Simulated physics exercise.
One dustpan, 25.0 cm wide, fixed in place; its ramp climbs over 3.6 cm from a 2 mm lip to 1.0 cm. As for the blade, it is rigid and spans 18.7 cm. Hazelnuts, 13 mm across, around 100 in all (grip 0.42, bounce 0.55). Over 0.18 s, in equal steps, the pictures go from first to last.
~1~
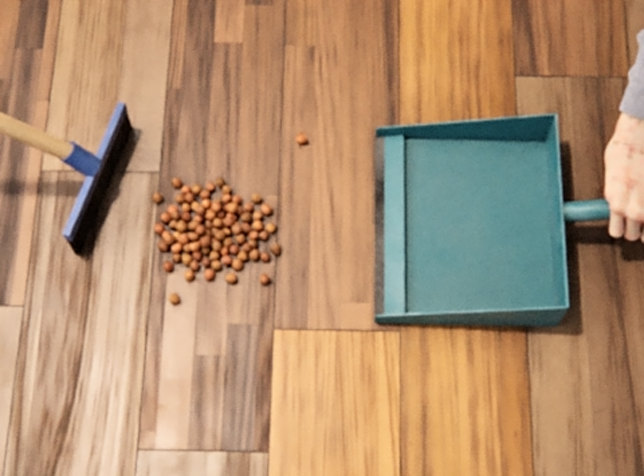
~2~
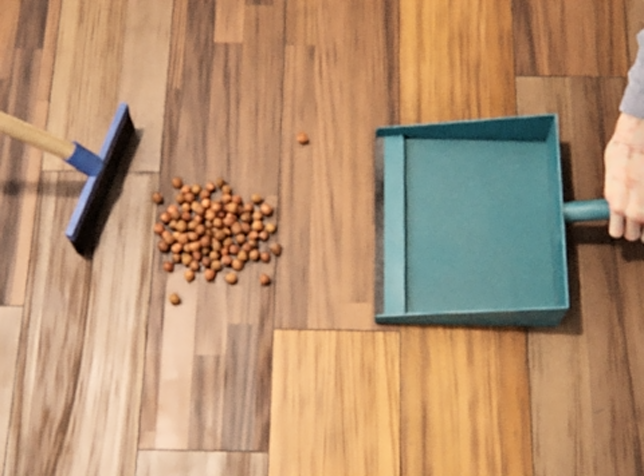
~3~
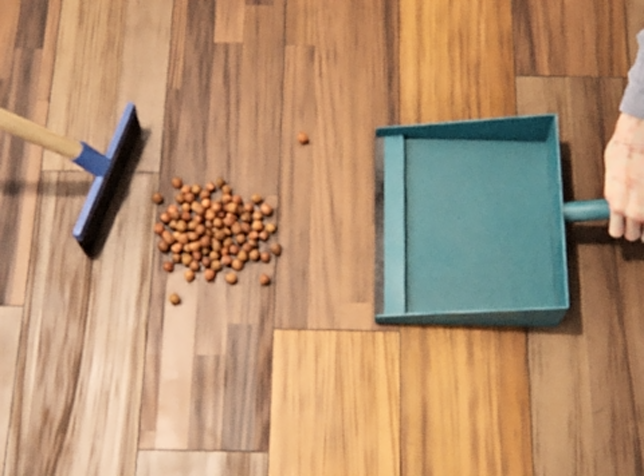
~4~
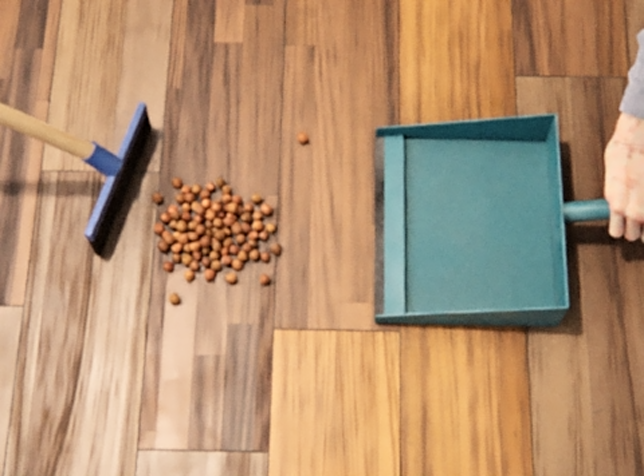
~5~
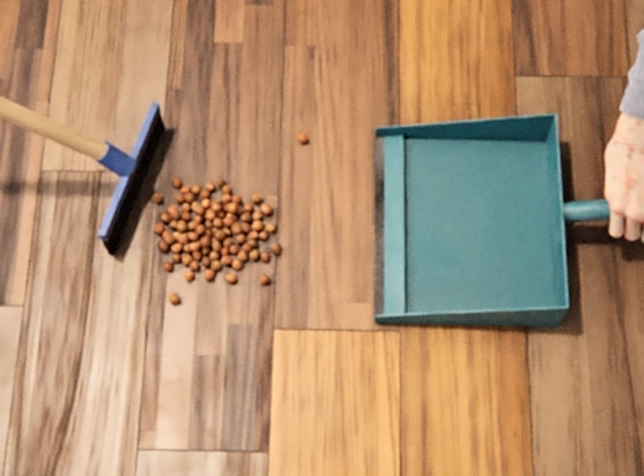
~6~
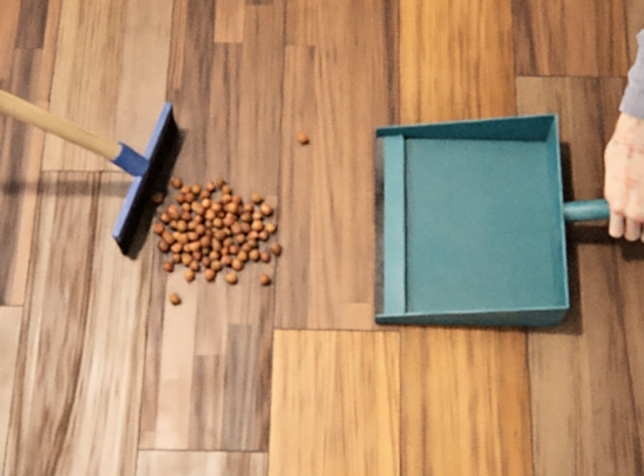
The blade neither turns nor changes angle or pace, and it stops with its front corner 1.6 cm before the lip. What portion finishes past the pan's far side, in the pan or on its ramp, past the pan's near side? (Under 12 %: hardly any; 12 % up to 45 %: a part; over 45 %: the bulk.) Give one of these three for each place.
Far side: My money's on a low share. Pan: My money's on a low share. Near side: My money's on a low share.
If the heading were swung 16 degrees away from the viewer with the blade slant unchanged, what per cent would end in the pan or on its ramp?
I'd expect close to 0 percent.
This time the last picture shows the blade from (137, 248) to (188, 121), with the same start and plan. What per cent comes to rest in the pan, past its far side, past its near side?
That ends as pan 20, far 0, and near 20.
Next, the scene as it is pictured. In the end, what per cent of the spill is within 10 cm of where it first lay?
Around 35 in a hundred.
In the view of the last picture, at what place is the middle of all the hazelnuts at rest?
Roughly pixel (351, 260).
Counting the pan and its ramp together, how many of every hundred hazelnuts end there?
Some 5 per cent.
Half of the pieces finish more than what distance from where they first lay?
Around 16 centimetres.
Then, 0.26 s after the last picture, middle of the blade 17 cm from the lip; 0 % over the lip, far side 0 %, near side 0 %.
Then, 0.44 s after the last picture, middle of the blade 9 cm from the lip; 0 % over the lip, far side 0 %, near side 0 %.
Then, 0.74 s after the last picture, middle of the blade 4 cm from the lip; 10 % over the lip, far side 0 %, near side 0 %.
In the end, far side 0 %, pan 5 %, near side 0 %, in front of the lip or behind the blade 90 %.
